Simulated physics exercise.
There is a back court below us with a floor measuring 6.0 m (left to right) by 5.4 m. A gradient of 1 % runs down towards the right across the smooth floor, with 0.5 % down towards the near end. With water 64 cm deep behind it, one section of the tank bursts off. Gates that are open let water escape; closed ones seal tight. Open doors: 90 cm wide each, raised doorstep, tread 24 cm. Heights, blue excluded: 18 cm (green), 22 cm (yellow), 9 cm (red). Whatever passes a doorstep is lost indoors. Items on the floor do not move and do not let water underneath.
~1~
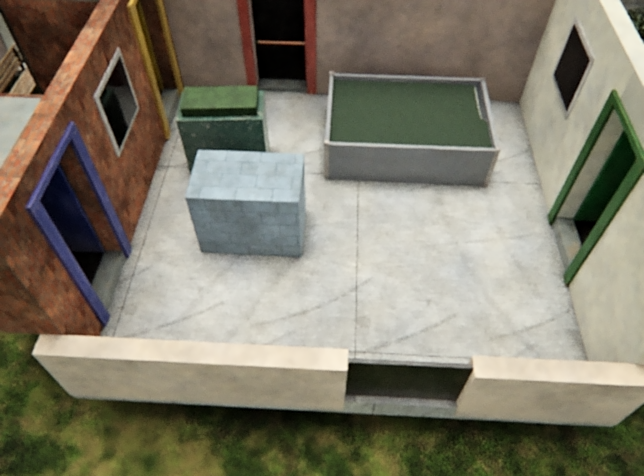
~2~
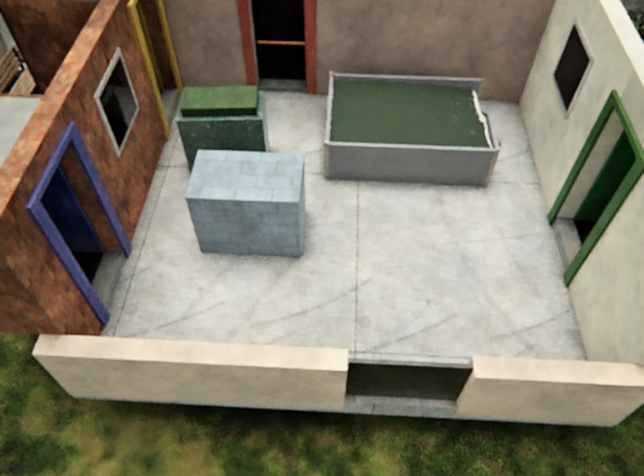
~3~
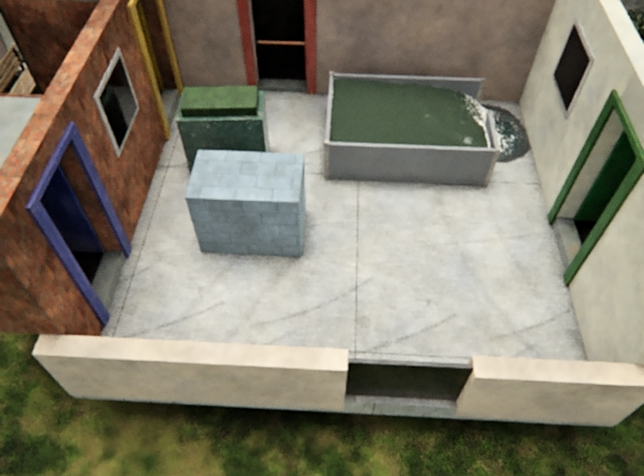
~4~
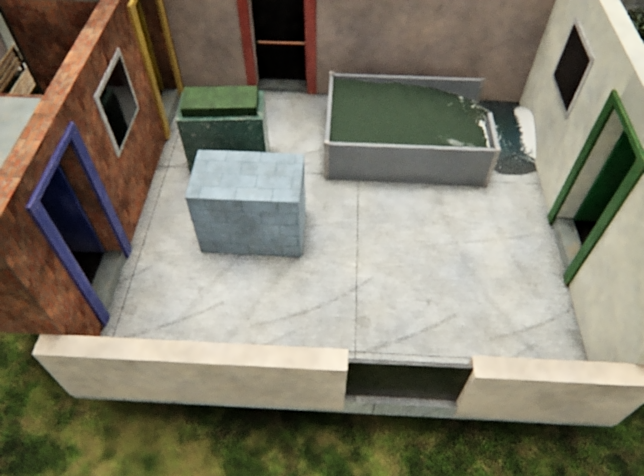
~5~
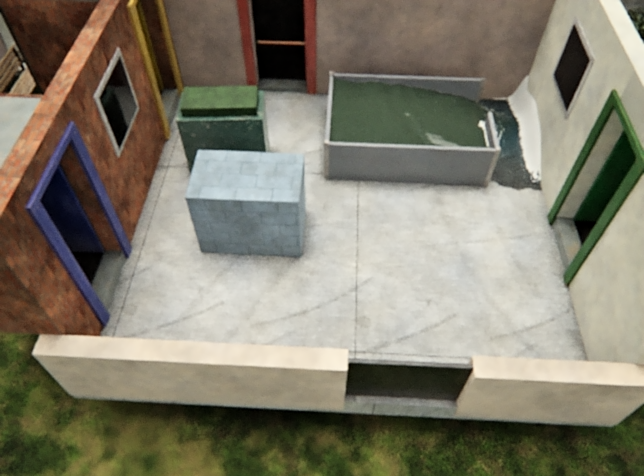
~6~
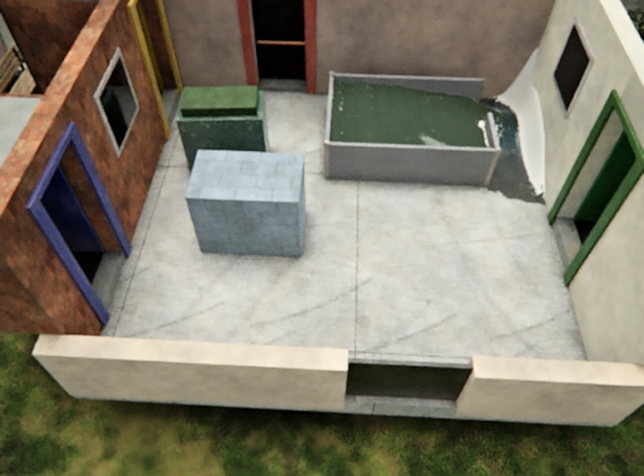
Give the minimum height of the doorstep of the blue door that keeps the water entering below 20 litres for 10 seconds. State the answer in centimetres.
Minimum height: About 9 cm.
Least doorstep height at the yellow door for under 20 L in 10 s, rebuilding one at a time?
Roughly 14.5 cm at the yellow door.
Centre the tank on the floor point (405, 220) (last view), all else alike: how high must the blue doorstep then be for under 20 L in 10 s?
About 7.0 centimetres.
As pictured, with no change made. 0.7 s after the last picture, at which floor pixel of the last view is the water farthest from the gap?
Pixel: About (569, 302).
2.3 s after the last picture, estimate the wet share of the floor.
About 50 per cent.
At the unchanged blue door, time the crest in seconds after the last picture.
I'd guess close to 6.5 seconds.
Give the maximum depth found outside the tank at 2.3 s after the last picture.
38 cm.
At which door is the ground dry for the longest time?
It is the blue one.
Then, 0.7 s after the last picture water covers 15 % of the floor, deepest (57 cm) near (518, 108); it has not reached the blue door.
Then, 2.3 s after the last picture water covers 50 % of the floor, deepest (38 cm) near (520, 115); it has not reached the blue door.
Then, 9.3 s after the last picture water covers 95 % of the floor, deepest (14 cm) near (332, 380); 11 cm at the blue door, 0 litres in over its 18 cm doorstep.
At the blue door as built, the water peaked near 15 cm, 6.3 s after the last picture.
With a doorstep of 7 cm, 45 litres would have come in within the 10 s; with 10 cm, 14 litres. So under 20 litres takes about 9 cm.
